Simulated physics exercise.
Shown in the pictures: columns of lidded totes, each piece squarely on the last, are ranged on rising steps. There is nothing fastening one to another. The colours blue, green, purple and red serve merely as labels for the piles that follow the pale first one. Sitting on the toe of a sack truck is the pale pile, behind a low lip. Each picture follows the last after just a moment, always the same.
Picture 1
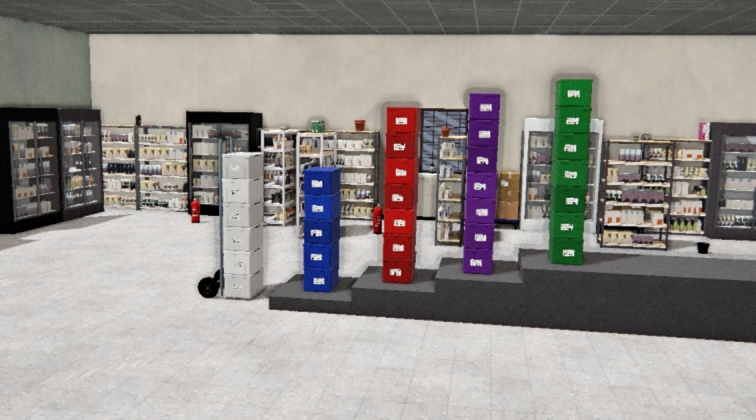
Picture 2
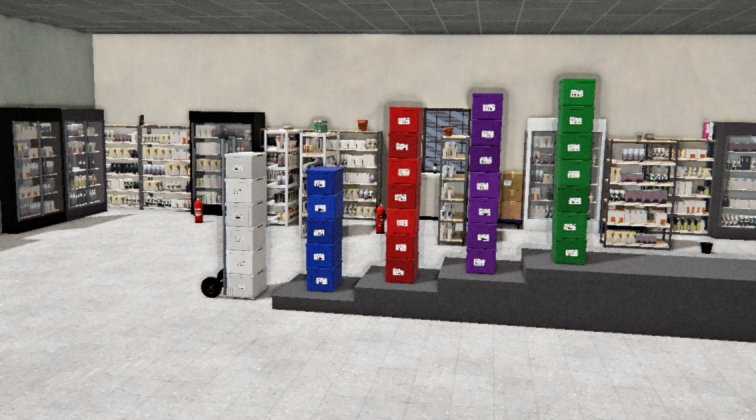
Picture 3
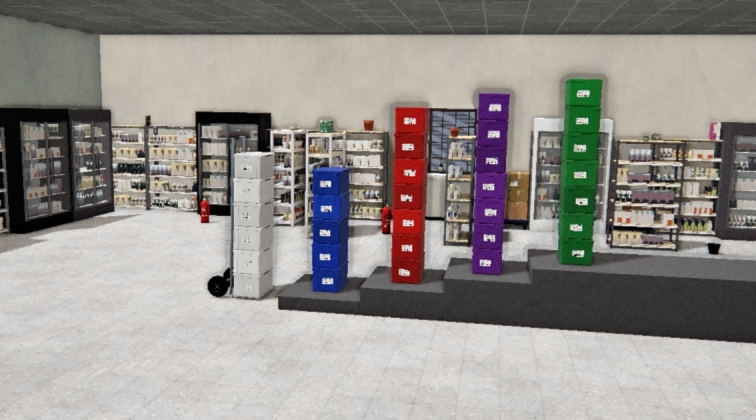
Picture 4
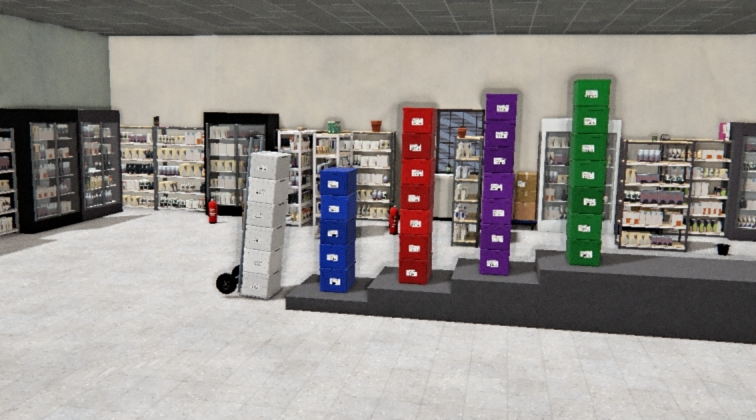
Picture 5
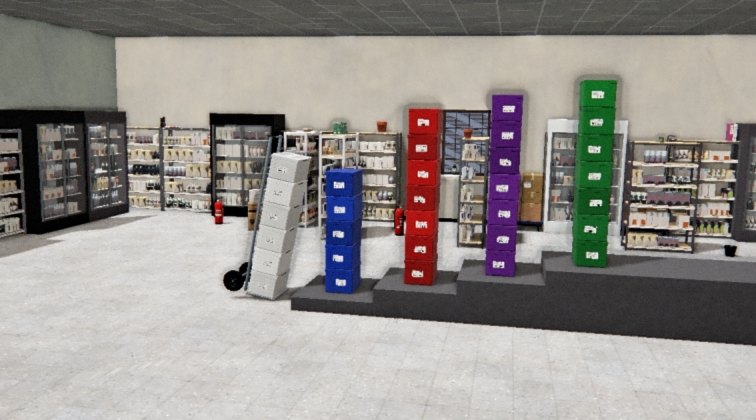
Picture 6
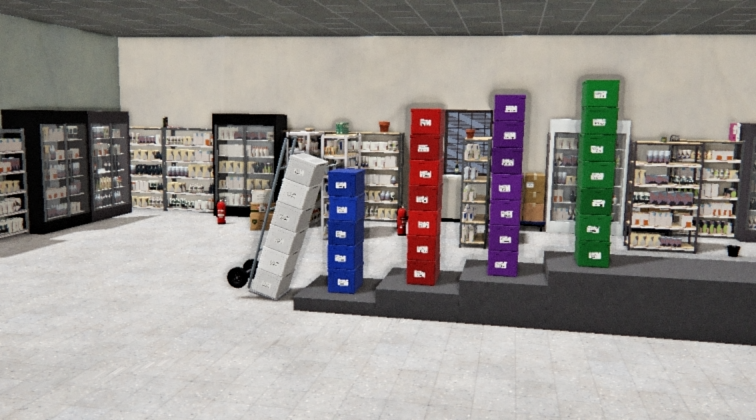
In a shop, a hand truck stacked with pale boxes gradually tilting right beside still blue, red, purple and green stacks on steps.
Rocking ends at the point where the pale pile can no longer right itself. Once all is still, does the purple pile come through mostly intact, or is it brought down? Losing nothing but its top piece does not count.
It is brought down.
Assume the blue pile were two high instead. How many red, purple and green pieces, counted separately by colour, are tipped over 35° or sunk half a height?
By colour, I'd count red 0, purple 0, green 0.
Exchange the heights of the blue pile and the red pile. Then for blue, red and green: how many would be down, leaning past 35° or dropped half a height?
The tally reads blue 7, then red 4, then green 7.
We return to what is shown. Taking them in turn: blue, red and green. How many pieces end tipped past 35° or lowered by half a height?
Result per colour: Blue = 3, red = 6, green = 6.
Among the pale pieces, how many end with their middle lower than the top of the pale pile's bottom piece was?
Of the pale pieces, the number is 1.
Soon, 6 of the pale pile down; none of the 7 purple totes down (0 of 26 in all colours); top purple tote unmoved; top blue tote tipped clearly, half its height lower.
A while on, 6 of the pale pile down; none of the 7 purple totes down (6 of 26 in all colours); top purple tote tipped a little; top blue tote tipped well over, some two heights lower.
Towards the end, 6 of the pale pile down; 6 of the 7 purple totes down (15 of 26 in all colours); top purple tote tipped clearly, about its own height lower; top blue tote tipped steeply, some two heights lower.
Then, 6 of the pale pile down; 6 of the 7 purple totes down (21 of 26 in all colours); top purple tote on its side; top green tote on its side.
Finally, 6 of the pale pile down; 6 of the 7 purple totes down (21 of 26 in all colours); top purple tote on its side; top blue tote tipped steeply, some two heights lower. Seen by the last camera, middles, top blue tote near (423, 238).
